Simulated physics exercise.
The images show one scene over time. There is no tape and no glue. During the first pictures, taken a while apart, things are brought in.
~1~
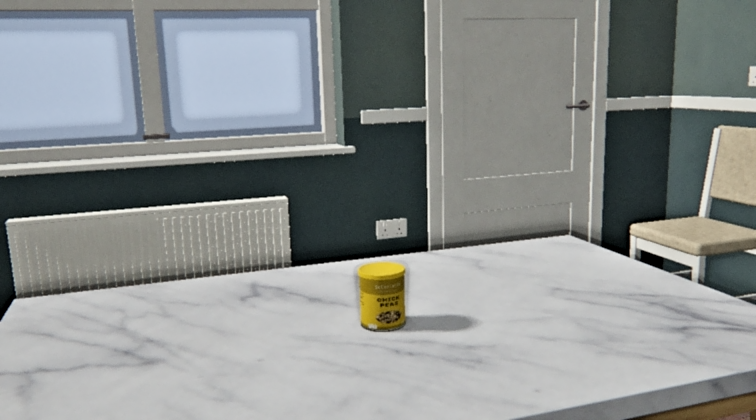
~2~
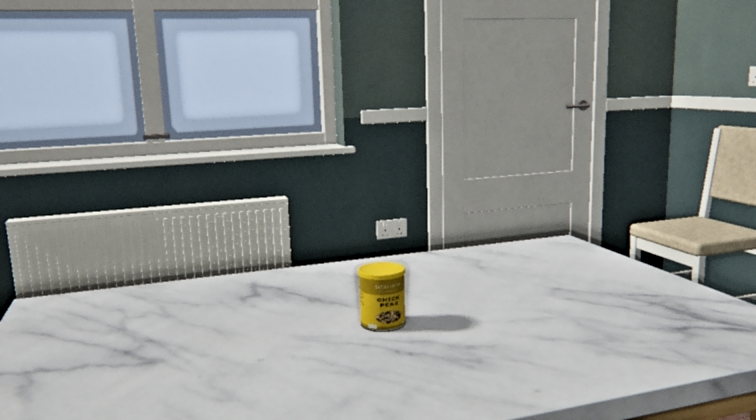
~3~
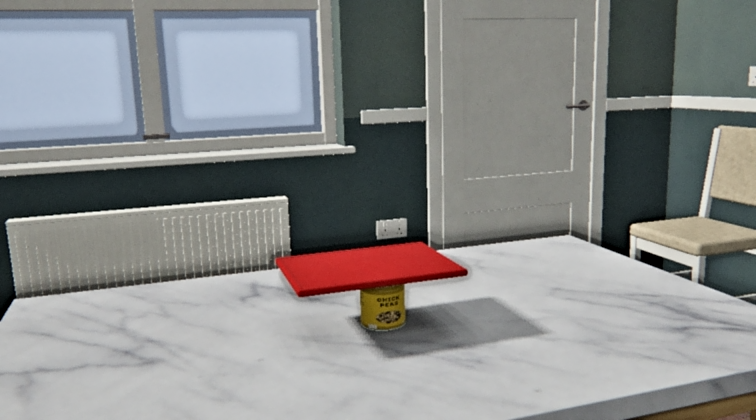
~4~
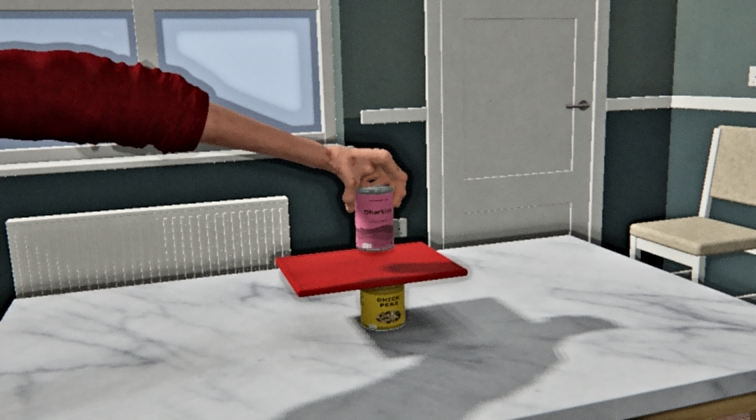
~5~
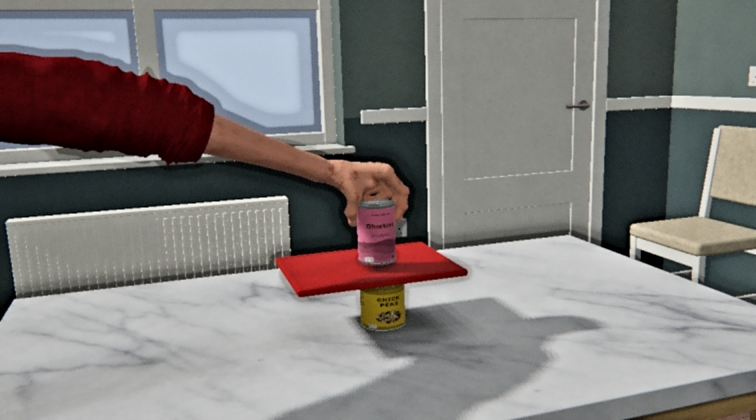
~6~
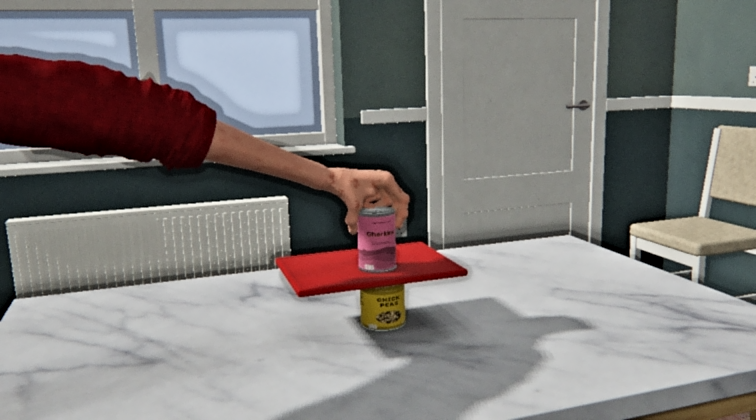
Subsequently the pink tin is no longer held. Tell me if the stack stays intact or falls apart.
The stack stays intact.
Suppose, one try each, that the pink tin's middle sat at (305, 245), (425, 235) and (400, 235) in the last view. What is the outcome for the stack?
In the first case it gives way; in the second case it keeps its balance; in the third case it stays up.
Then, 0.20 s past the last view, nothing moves.
Then, 0.40 s past the last view, pink tin resting near (377, 240).
Finally, all 3 still in place. Final places as the last picture's camera would see them, pink tin near (377, 240). The stack keeps its balance.
